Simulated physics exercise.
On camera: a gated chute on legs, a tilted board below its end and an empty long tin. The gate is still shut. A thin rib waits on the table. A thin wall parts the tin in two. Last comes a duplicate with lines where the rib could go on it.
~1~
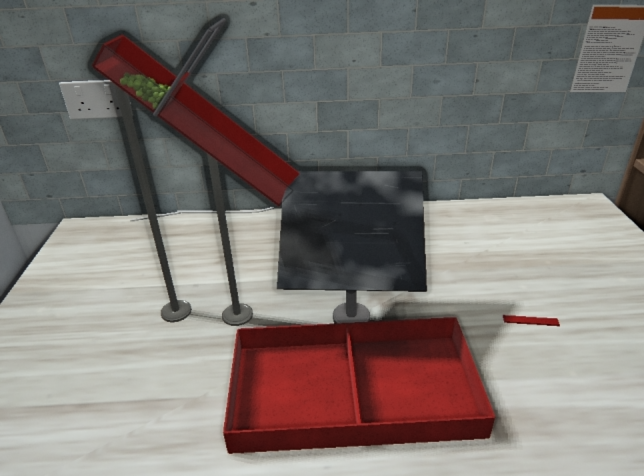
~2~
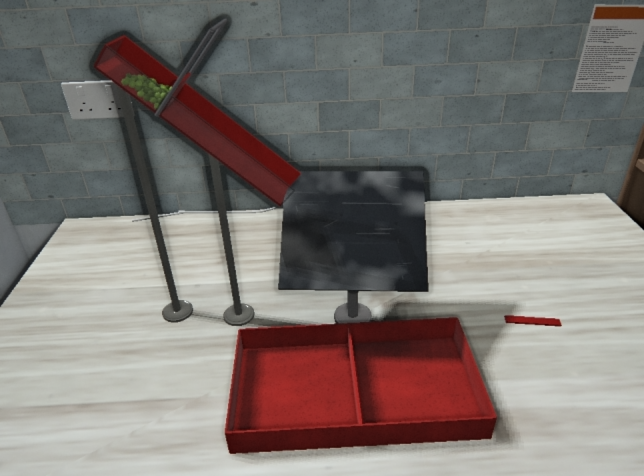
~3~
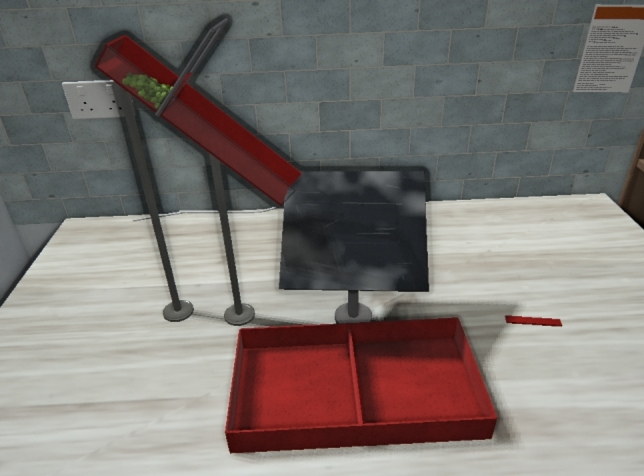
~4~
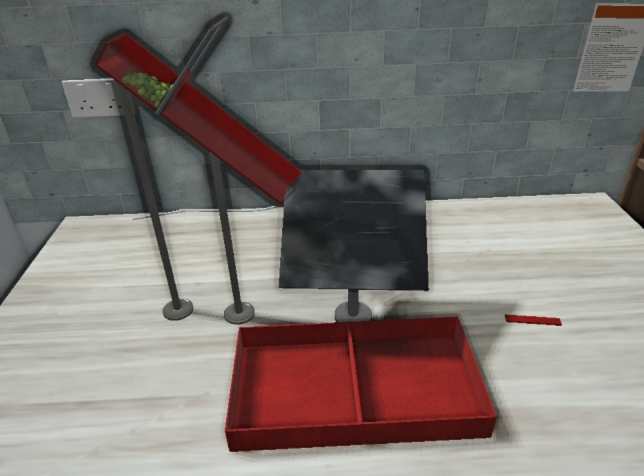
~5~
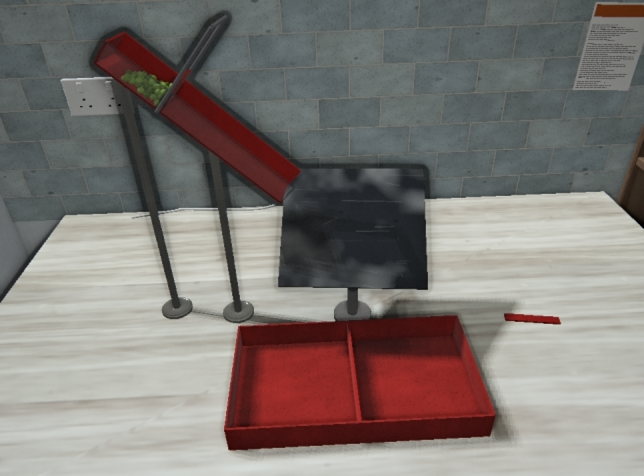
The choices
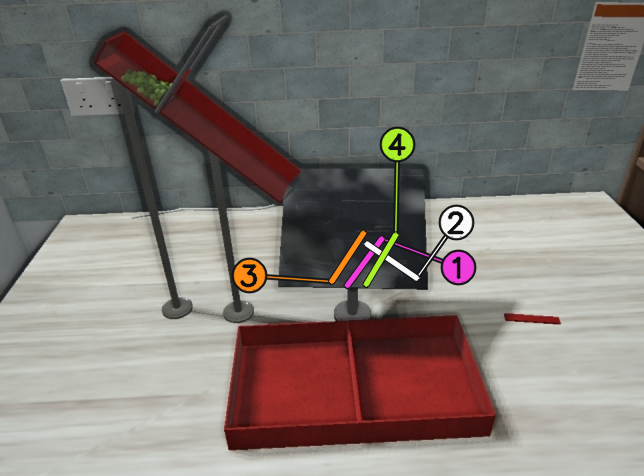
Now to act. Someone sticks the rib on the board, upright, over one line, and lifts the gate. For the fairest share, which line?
Line 4 does it best.
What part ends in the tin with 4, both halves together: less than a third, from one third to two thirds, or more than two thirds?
It is more than two thirds.
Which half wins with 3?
More lands on the left.
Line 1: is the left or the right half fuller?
The left half.
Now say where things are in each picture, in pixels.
The first frame shows load behind the gate at (154, 90), dried peas; lip of the chute at (283, 197), sloping fairly steeply.
The second frame shows middle of the board at (353, 228), tilted fairly steeply; middle of its low edge at (353, 290); of its high edge at (354, 171).
The third frame shows front corners of the tin at (226, 432) and (496, 417); front end of its middle wall at (362, 425); gate still shut at (182, 82).
The fourth frame shows middle of the load at (157, 88); lip at (285, 196).
The fifth frame shows middle of the load at (156, 87); lip at (284, 195).
On the marked copy, line 1 from (381, 238) to (347, 285); line 2 from (366, 243) to (416, 278); line 3 from (363, 233) to (331, 281); line 4 from (395, 235) to (366, 284).
With 1, of what is caught, most in the left half, about a quarter in the right.
With 2, of what is caught, a small part in the left half, nearly all in the right.
With 3, of what is caught, nearly all in the left half, a stray few in the right.
With 4, of what is caught, about half in the left half, about half in the right.
